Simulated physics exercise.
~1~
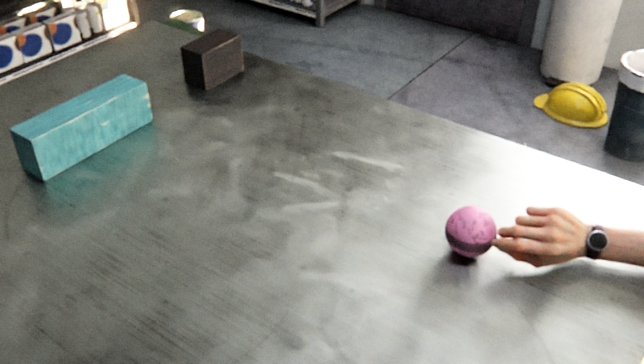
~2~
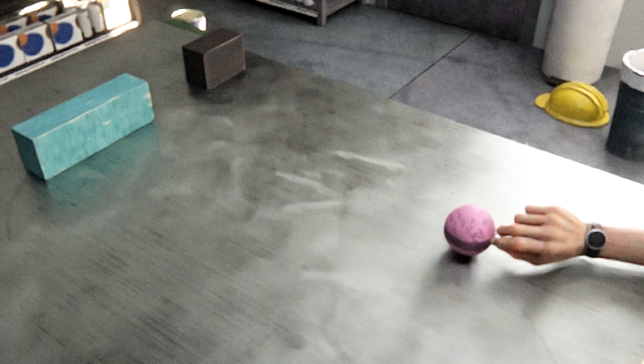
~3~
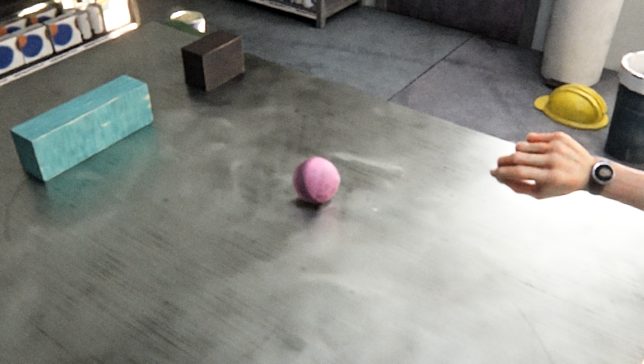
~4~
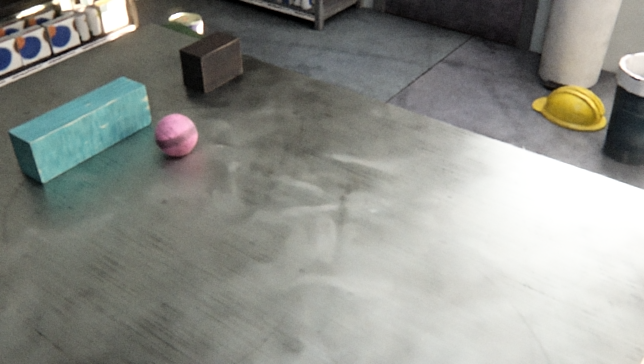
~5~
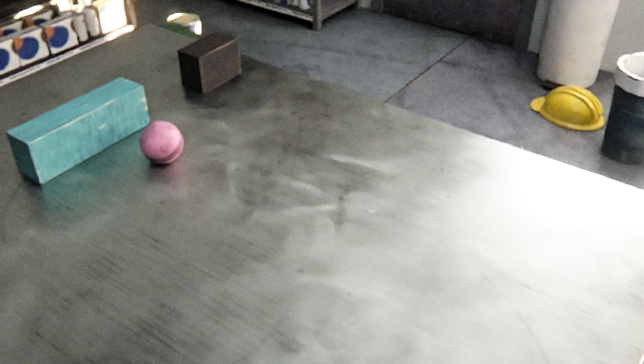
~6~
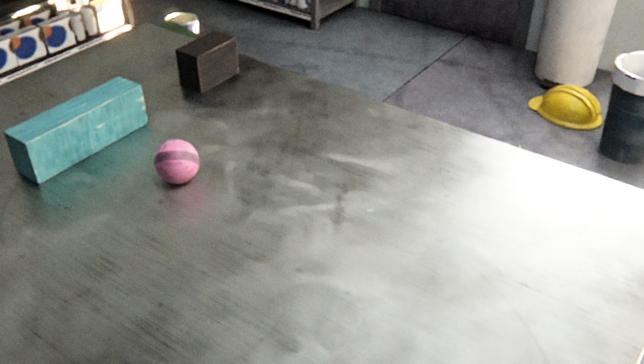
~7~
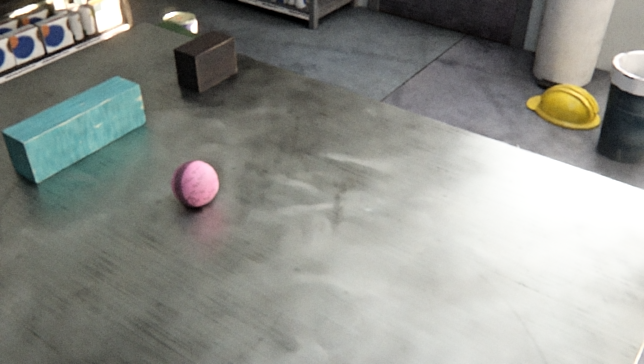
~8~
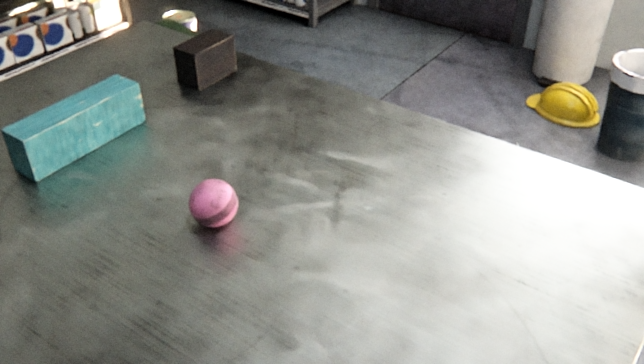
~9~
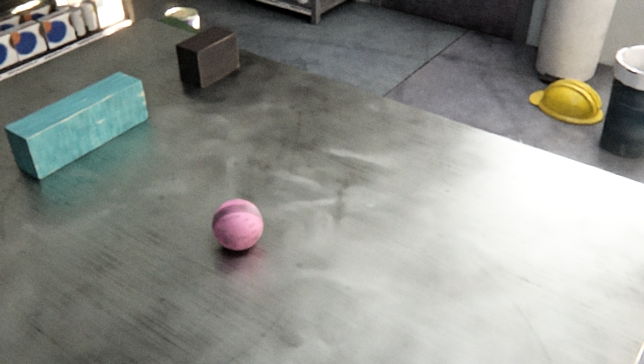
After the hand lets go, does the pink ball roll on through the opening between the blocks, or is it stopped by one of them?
It is stopped by the turquoise block. The ball bounces off its right end and rolls back toward the lower right.
